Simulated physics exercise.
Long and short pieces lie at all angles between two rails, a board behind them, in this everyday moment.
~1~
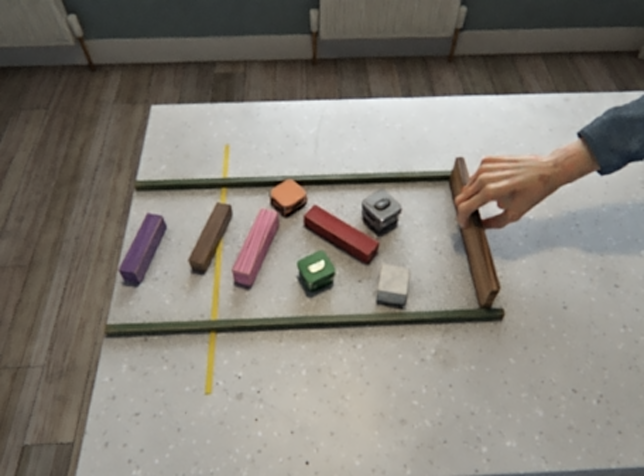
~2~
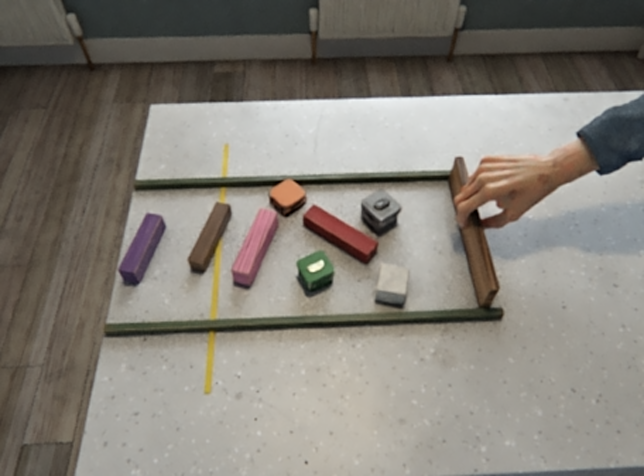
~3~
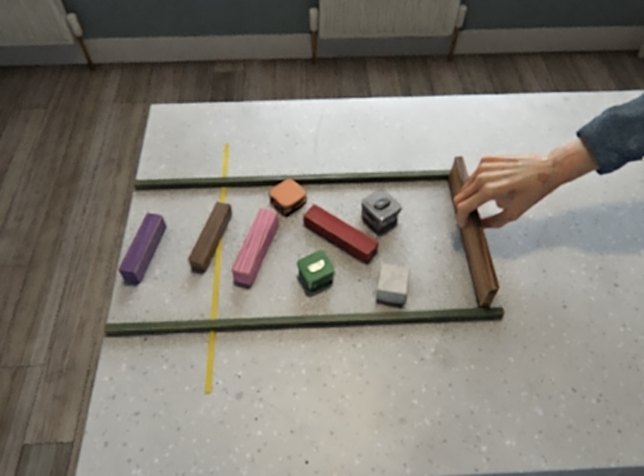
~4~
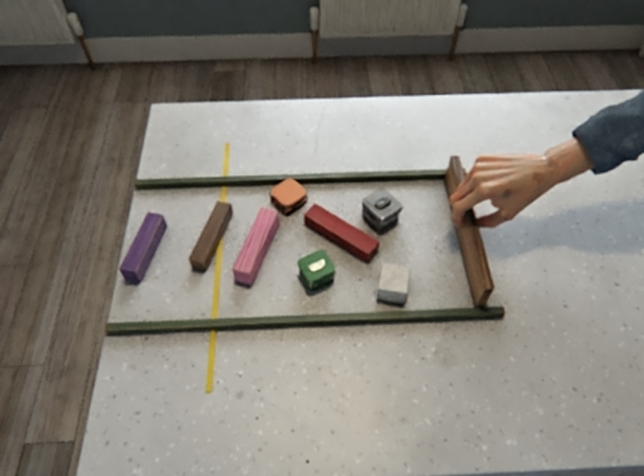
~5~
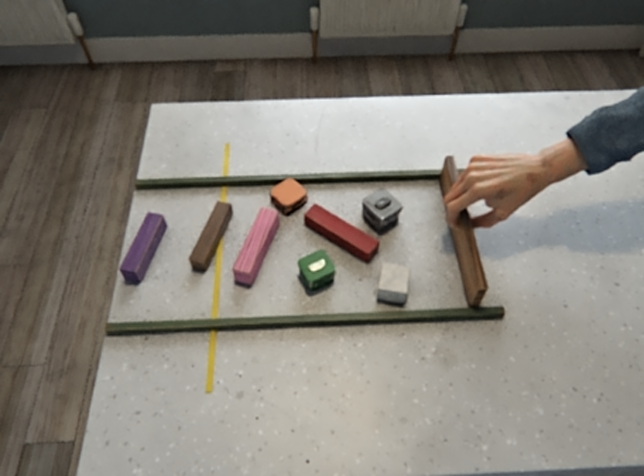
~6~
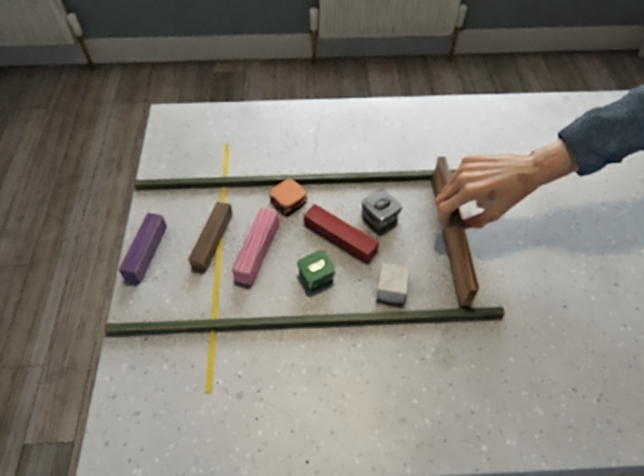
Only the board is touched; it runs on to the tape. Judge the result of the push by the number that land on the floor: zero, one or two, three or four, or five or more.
The number that land on the floor is zero.
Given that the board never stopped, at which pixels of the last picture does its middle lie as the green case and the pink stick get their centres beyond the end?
Roughly (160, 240); roughly (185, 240).
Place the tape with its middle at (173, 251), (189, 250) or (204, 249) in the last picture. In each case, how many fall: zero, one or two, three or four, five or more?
Taking the three tapes one at a time, the answers are either three or four, then either one or two, then 1 or 2.
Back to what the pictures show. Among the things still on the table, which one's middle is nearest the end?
It's the purple bar that is foremost.
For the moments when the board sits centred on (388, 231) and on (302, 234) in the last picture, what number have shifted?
I count 2 first and 6 after.
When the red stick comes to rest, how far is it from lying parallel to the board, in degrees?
Some 30 degrees.
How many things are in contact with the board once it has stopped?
3 in contact.
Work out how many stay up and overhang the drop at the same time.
Answer: 1.
Soon after, none off yet; purple bar at rest near (144, 247); brown bar at rest near (212, 236); pink stick at rest near (257, 245).
After that, none off yet; purple bar at rest near (144, 247); brown bar at rest near (212, 236); pink stick displaced a little near (244, 249).
And then, none off yet; purple bar at rest near (144, 247); brown bar displaced a little near (174, 237); pink stick displaced about its own width near (186, 257).
In the end, the number that fall off is zero.
